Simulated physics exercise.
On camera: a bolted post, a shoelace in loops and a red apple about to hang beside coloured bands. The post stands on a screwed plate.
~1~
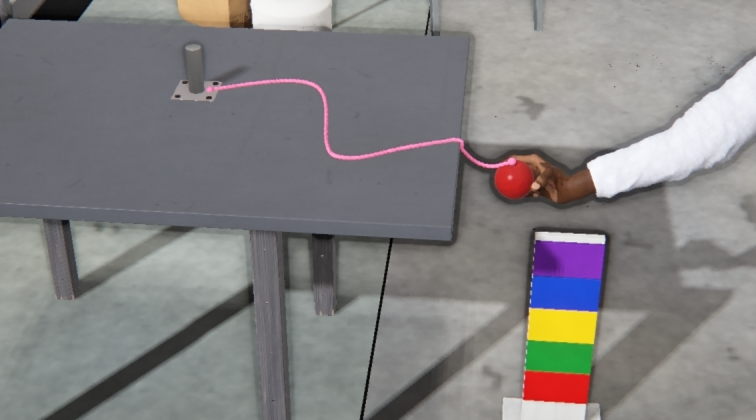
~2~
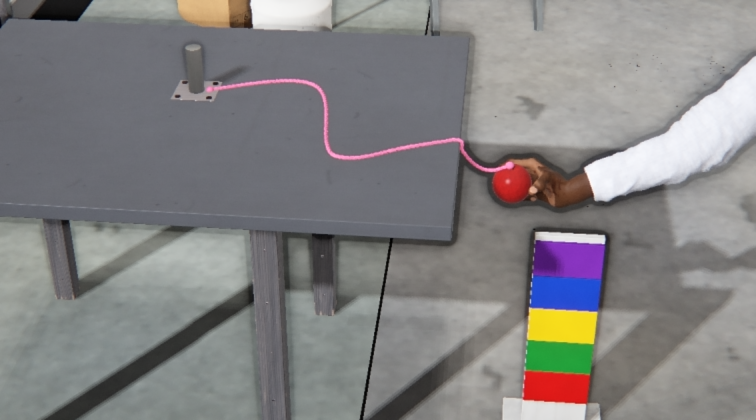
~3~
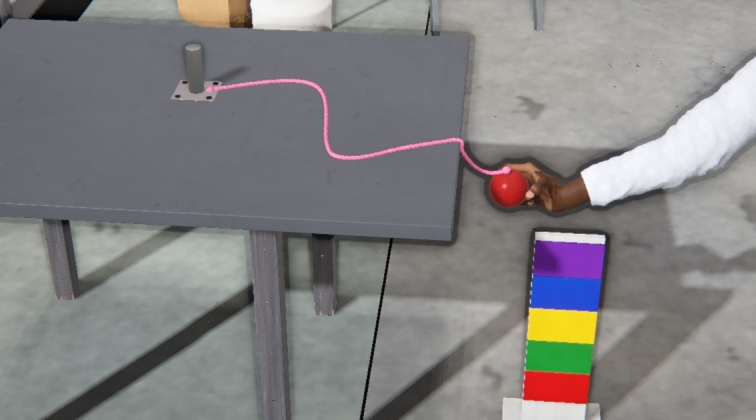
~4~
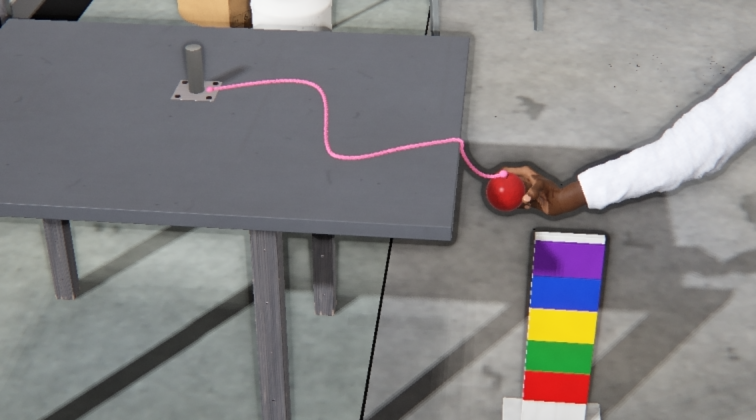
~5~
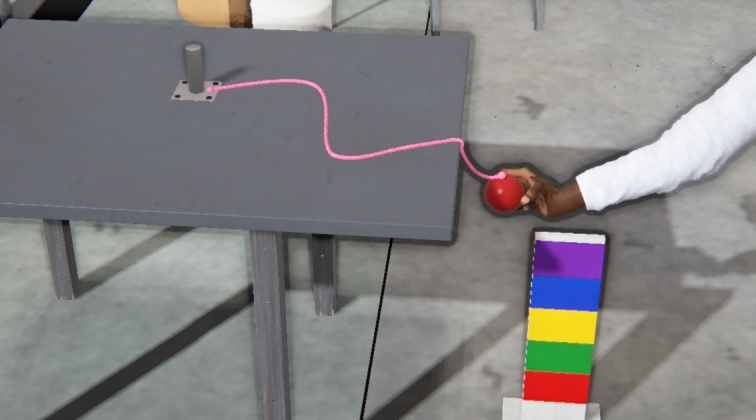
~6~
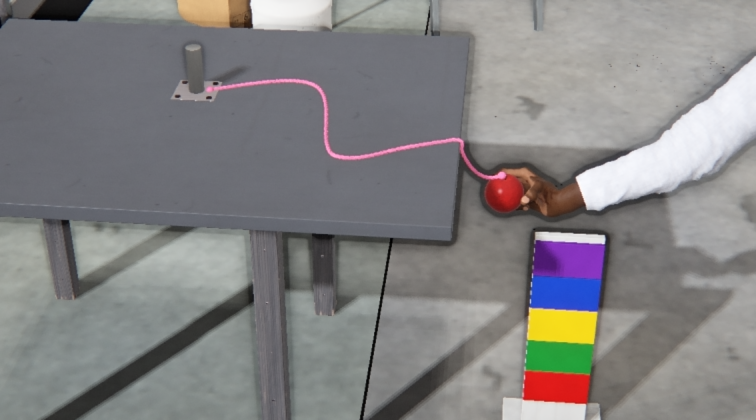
The video shows a hand holding a red ball-like object tied to a pink cord that curves across a gray table from a post, beside a strip of coloured bands. The hand lowers the object slightly, shifting it a little left.
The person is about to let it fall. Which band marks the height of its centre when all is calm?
At yellow.
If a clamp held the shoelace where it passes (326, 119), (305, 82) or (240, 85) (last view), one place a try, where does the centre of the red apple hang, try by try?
Near (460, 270), (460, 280) and (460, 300).
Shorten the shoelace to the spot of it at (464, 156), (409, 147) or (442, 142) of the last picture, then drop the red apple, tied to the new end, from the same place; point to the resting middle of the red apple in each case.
Near (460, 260), (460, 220) and (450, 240).
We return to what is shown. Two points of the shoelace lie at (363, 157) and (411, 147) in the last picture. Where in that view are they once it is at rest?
At (462, 149), then (460, 191).
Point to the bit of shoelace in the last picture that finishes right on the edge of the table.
The one at (337, 156).
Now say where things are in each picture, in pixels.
Red apple (514, 179); purple (569, 261); blue (565, 295); yellow (562, 327); green (559, 358); red (556, 389), in the first picture.
Red apple (512, 184); shoelace through (247, 84) (318, 88) (326, 127) (356, 158) (435, 143), in the second picture.
Red apple (509, 188), in the third picture.
Red apple (506, 192); shoelace through (247, 84) (318, 88) (326, 127) (356, 158) (435, 143), in the fourth picture.
Red apple (505, 193), in the fifth picture.
Red apple (504, 193); shoelace through (247, 84) (318, 88) (326, 127) (356, 158) (435, 143), in the sixth picture.
Early on, apple near (458, 286); level with blue.
Midway, apple near (456, 291); level with yellow.
Finally, apple near (456, 300); level with yellow. Its centre hangs level with the yellow band.
